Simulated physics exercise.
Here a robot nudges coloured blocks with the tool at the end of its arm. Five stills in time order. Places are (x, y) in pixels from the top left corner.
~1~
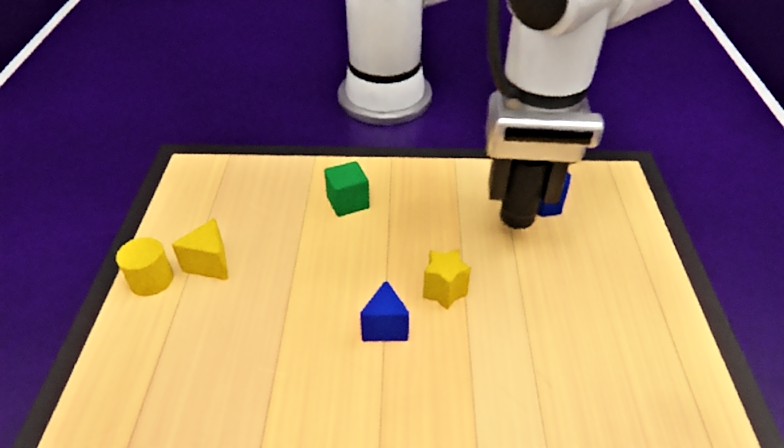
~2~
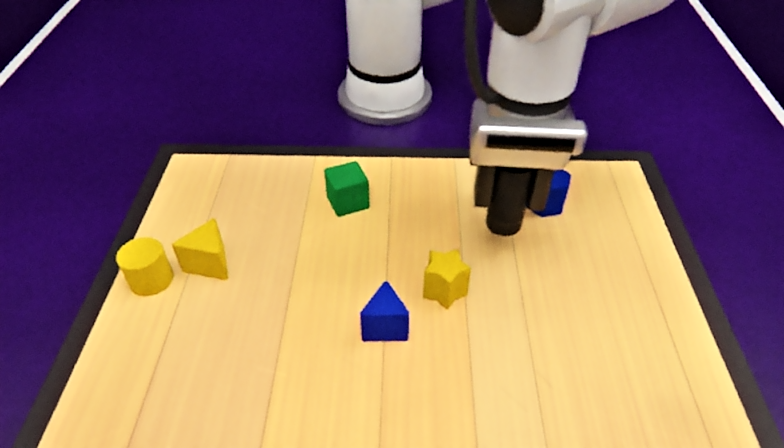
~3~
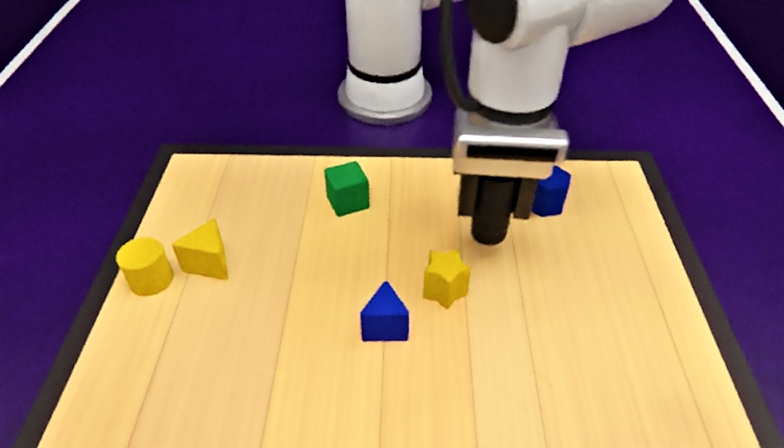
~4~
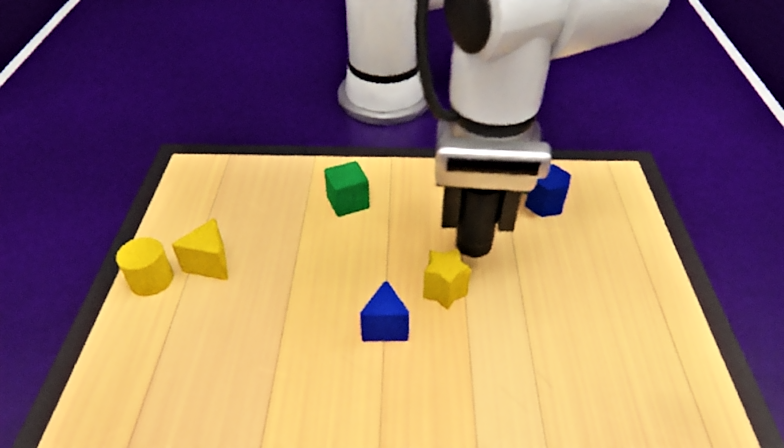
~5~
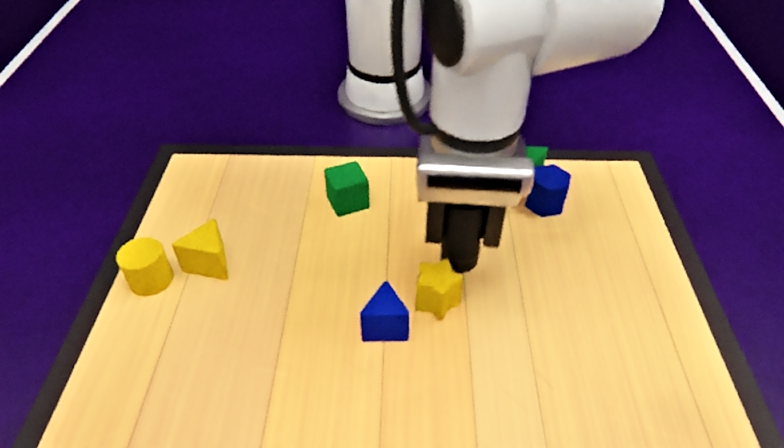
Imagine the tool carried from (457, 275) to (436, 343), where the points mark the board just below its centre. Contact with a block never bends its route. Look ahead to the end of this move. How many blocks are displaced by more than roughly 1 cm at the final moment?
In total, two blocks get moved by over 1 cm.
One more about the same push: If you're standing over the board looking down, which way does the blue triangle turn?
Viewed from overhead, the blue triangle winds up turned clockwise.
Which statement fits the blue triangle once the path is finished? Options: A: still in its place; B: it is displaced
The answer is B.
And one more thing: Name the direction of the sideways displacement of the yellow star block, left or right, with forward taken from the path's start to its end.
It moves off to the right.
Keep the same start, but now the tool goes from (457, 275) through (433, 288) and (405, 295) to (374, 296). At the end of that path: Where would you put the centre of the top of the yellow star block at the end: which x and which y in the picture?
For the centre of its top, I'd go with (410, 298).
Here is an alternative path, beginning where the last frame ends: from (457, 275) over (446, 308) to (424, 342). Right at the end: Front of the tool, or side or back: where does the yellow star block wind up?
It sits in front of the tool.
On the path given first. Halfway along, tool (449, 294); blue triangle (380, 305), turned 15° clockwise; yellow star block (419, 298).
At the end, tool (437, 329); blue triangle (361, 314), turned 55° clockwise; yellow star block (399, 323), turned 15° clockwise.
